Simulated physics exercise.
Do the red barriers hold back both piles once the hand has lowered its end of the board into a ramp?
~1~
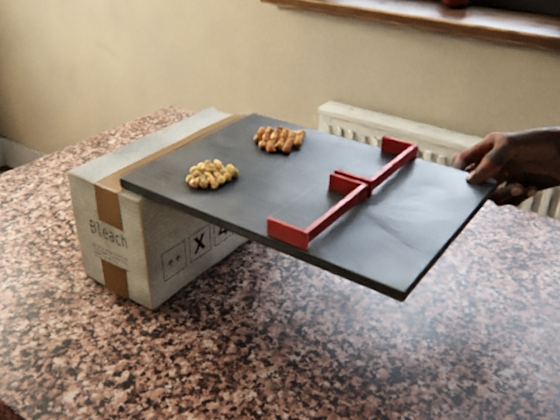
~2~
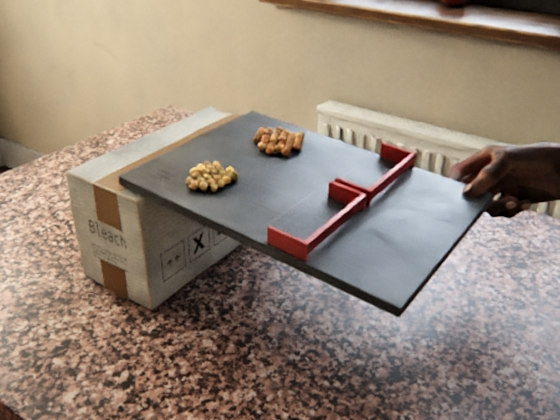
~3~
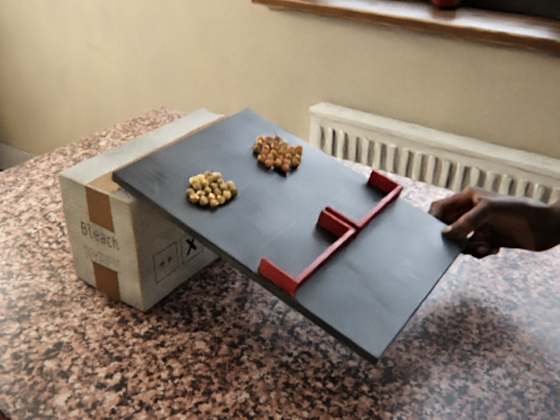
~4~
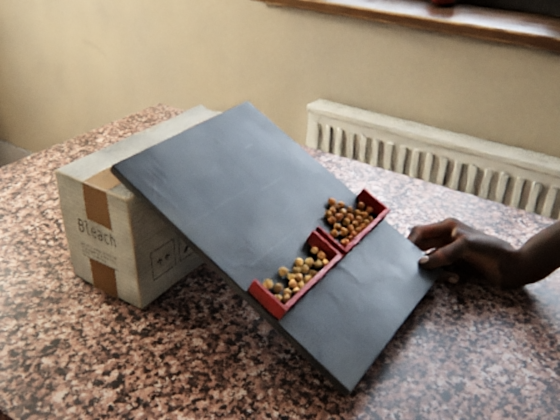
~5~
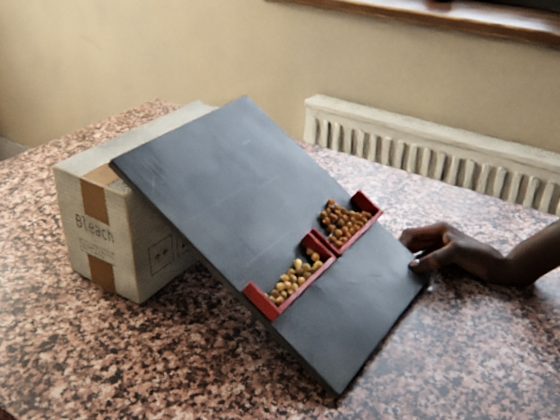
Yes, both piles are held. The near pile lodges against its red barrier and the far pile lodges against the other.
